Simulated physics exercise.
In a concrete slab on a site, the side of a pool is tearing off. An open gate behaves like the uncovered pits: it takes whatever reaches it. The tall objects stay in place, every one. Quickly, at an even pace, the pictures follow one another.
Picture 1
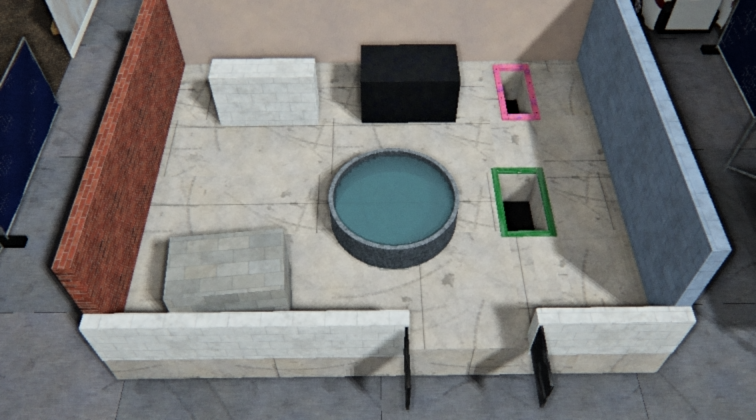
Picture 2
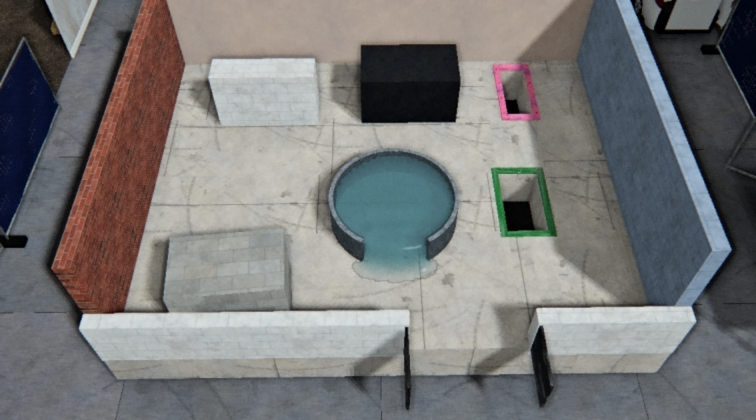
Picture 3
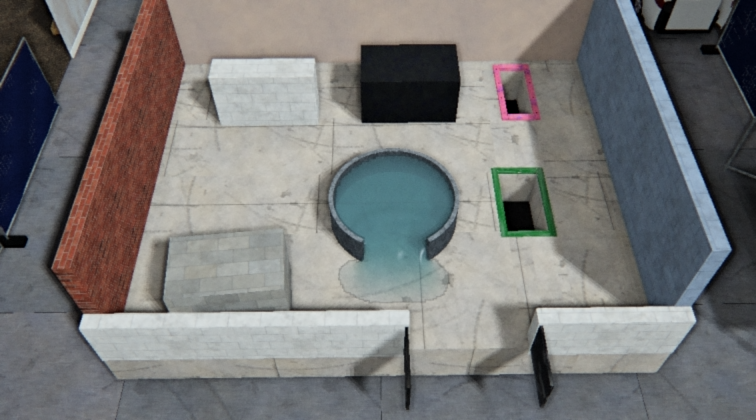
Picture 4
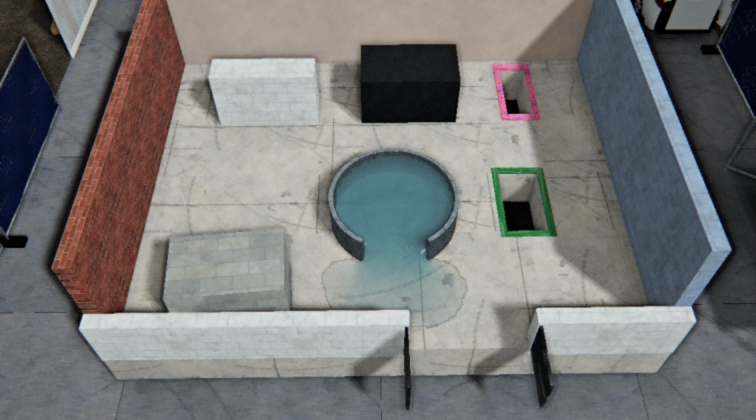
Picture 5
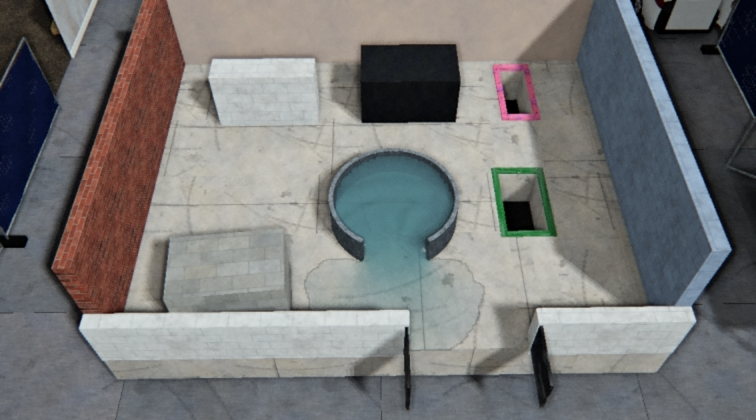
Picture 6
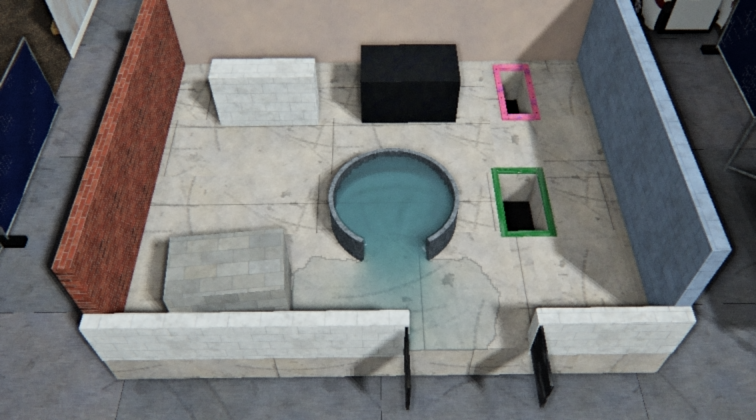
Teal water pouring from a gap in the front of a round dark-walled tank, spreading across the pale floor toward the low white wall.
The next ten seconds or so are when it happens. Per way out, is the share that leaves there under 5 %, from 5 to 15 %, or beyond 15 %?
In the end: The gate sees beyond 15 % leave; the pink pit sees under 5 % leave; the green pit sees under 5 % leave.
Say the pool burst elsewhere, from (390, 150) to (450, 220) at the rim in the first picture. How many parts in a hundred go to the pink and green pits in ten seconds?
The pink pit takes 10 per cent and the green pit 40 per cent.
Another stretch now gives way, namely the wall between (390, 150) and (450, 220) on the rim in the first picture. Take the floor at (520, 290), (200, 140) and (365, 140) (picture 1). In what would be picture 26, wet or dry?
Point 1: Unwetted; point 2: Unwetted; point 3: Inundated.
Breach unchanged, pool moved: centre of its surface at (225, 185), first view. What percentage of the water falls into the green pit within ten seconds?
So the green pit gets 8 in a hundred.
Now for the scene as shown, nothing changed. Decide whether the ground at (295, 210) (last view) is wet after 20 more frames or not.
Looks like it ends up waterlogged.
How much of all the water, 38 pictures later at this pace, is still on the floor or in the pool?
Some 62 parts in a hundred have not run off.
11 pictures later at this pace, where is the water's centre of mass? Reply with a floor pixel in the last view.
Point: (377, 254).
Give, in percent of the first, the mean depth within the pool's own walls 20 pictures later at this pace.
Near 38 in a hundred.
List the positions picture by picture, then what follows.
The round tank at (394, 199) is whole and still, in the first frame.
The front is at (433, 264), out from the gap at (395, 259), in the second frame.
The front is at (442, 286), out from the gap at (395, 260), in the third frame.
The front is at a hidden place, out from the gap at (395, 261), in the fourth frame.
The front is at a hidden place, out from the gap at (395, 261), in the fifth frame.
Water pours out at (395, 261) and has run to a hidden place, in the sixth frame.
A moment on, water covers 10 % of the floor; the gate 6 %, the pink pit 0 %, the green pit 0 %.
Next, water covers 15 % of the floor; the gate 15 %, the pink pit 0 %, the green pit 0 %.
Then, water covers 20 % of the floor; the gate 25 %, the pink pit 0 %, the green pit 0 %.
Later, water covers 35 % of the floor; the gate 37 %, the pink pit 0 %, the green pit 0 %.
In the end, water covers 50 % of the floor; the gate 46 %, the pink pit 0 %, the green pit 0 %.
